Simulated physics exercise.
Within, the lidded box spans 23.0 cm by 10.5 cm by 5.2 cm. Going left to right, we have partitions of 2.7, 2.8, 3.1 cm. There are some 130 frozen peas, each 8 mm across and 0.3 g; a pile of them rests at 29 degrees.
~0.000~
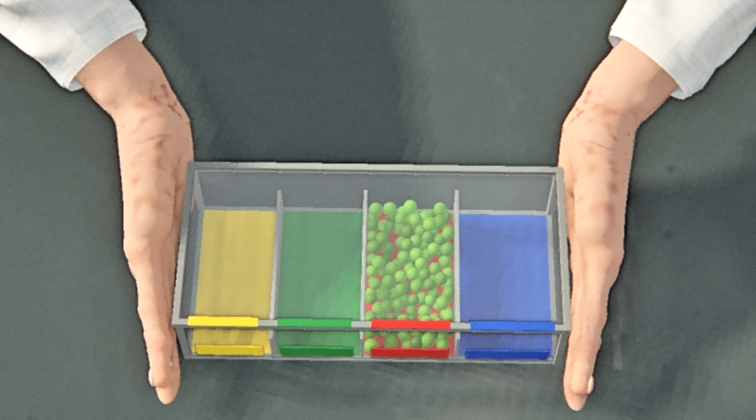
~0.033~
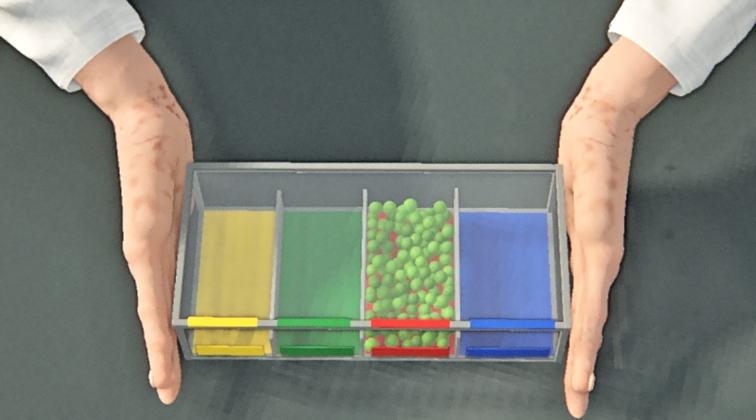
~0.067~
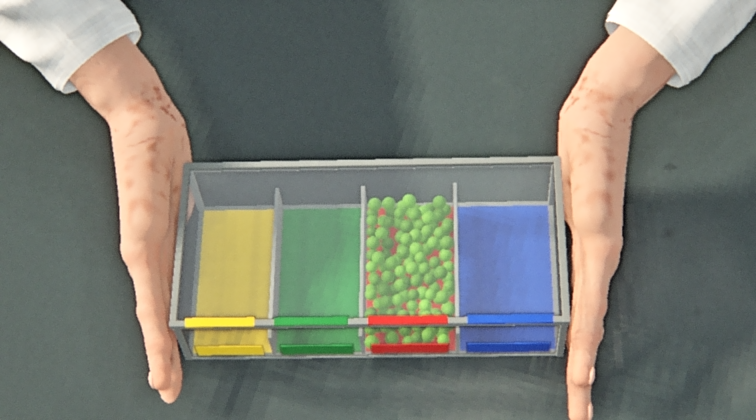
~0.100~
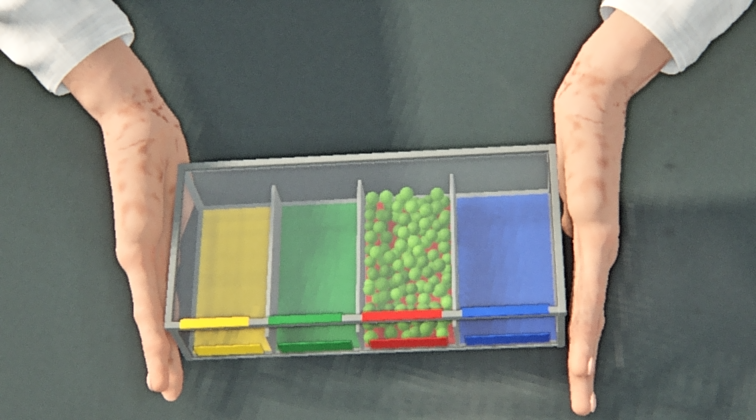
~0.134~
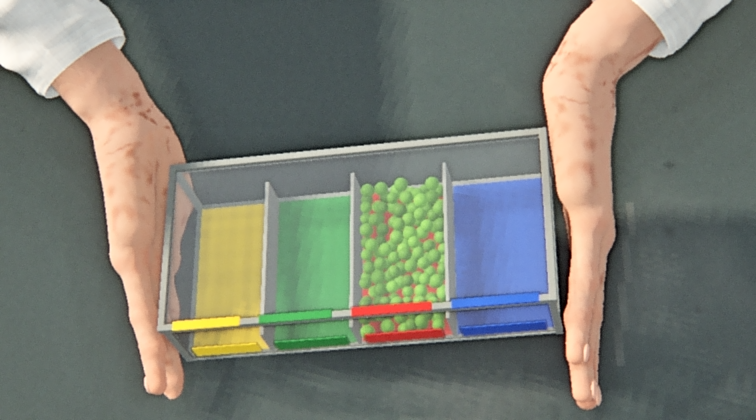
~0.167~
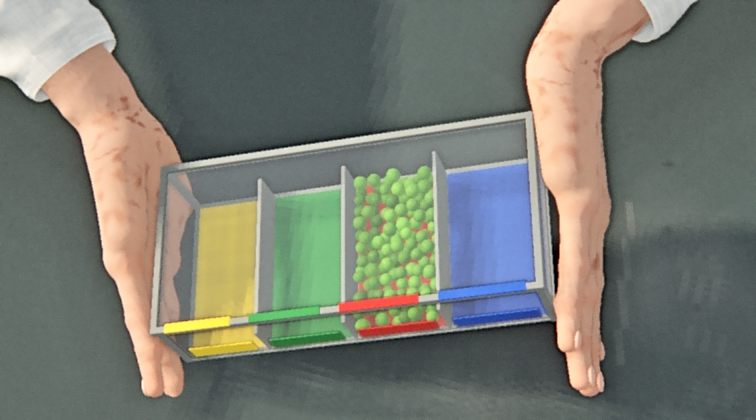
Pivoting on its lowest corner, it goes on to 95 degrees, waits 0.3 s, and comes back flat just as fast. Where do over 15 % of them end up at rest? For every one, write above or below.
Red below, blue below, green below, yellow above.
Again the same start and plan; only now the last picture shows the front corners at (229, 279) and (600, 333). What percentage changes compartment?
In that case close to 90 per cent.
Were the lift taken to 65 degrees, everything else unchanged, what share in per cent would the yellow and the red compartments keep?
Then the yellow compartment would keep 5 per cent and the red one 90 per cent.
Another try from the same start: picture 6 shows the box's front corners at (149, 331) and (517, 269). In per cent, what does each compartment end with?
Red 0 %, blue 0 %, green 5 %, yellow 95 %.
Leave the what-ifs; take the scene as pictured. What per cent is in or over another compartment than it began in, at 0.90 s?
At that instant it's around 80 per cent.
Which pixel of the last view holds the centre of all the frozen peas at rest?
Estimated resting centre: Around (227, 310).
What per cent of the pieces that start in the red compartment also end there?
About 0 per cent.
Then, at 0.90 s, tilt 95 degrees; red 20 %, green 20 %, yellow 60 %.
After 1.39 s, tilt 52 degrees; red 5 %, yellow 95 %.
After 1.94 s, tilt 0 degrees; red 5 %, yellow 95 %.
In the end, at 2.3 s, red 5 %, blue 0 %, green 0 %, yellow 95 %.
